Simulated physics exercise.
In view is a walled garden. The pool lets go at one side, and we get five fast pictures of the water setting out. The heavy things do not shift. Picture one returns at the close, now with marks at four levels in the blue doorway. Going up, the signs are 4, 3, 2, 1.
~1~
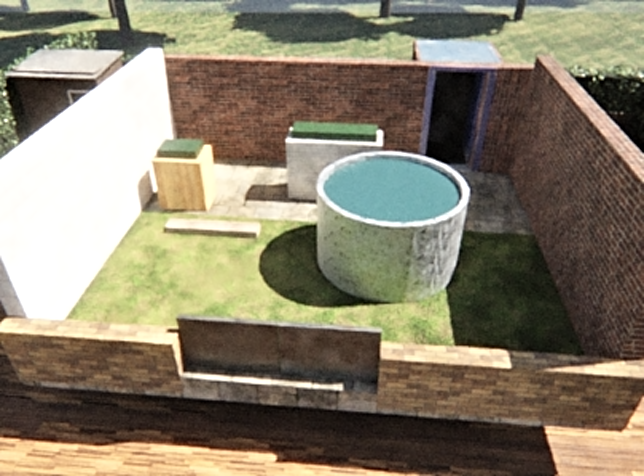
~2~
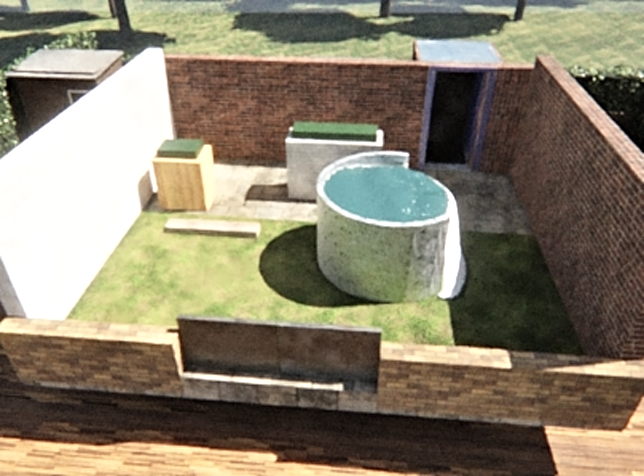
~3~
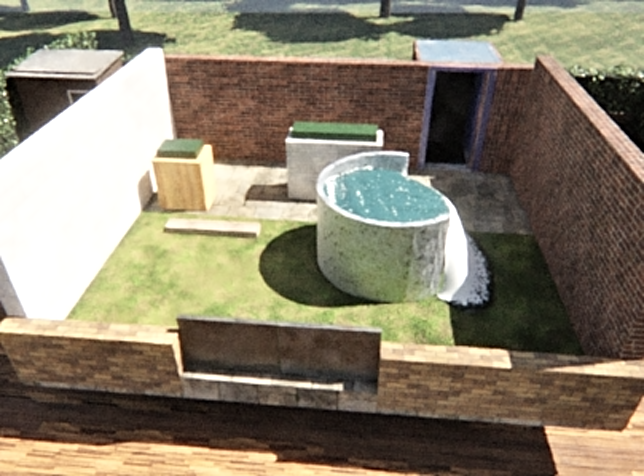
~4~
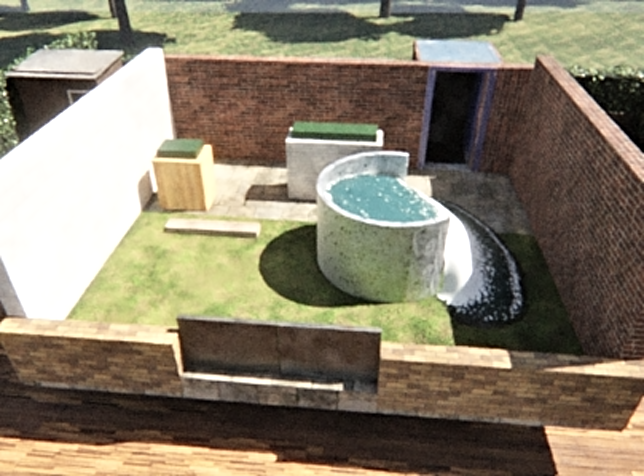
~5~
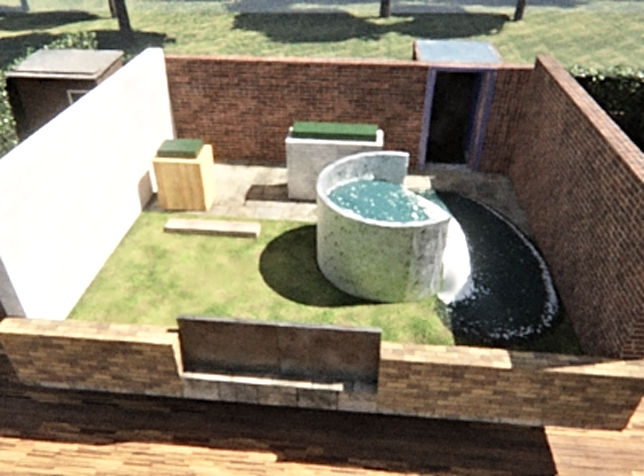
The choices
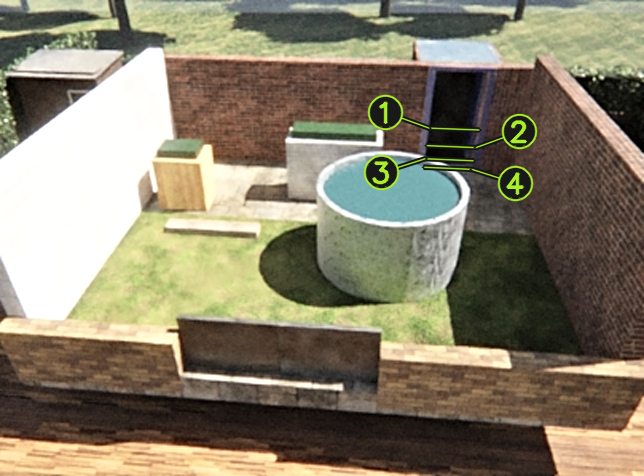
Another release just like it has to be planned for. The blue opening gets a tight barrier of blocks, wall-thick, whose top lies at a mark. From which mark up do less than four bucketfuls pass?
2 is the one.
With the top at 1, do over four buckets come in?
No, that is safe.
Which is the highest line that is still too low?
That would be 3.
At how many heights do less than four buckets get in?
Two of the four.
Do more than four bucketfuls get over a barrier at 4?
Yes, it does.
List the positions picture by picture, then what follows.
Water in the pool at rest, its middle at (392, 190); foot of the blue doorway at (447, 170); shut gate at (279, 331), in the first picture.
In the second picture, 2 % of the ground under water, visible out to (452, 291).
In the third picture, 5 % of the ground under water, visible out to (477, 307).
In the fourth picture, 11 % of the ground under water, visible out to (499, 321).
In the fifth picture, 19 % of the ground under water, visible out to (545, 331).
In lime, 1 at (454, 129); 2 at (451, 146); 3 at (449, 159); 4 at (447, 168); from the bottom up 4, 3, 2, 1.
Choosing 1, nothing gets over.
Choosing 2, a splash gets over, under a bucket.
Choosing 3, about 10 bucketfuls get in.
Choosing 4, dozens of bucketfuls pour in.
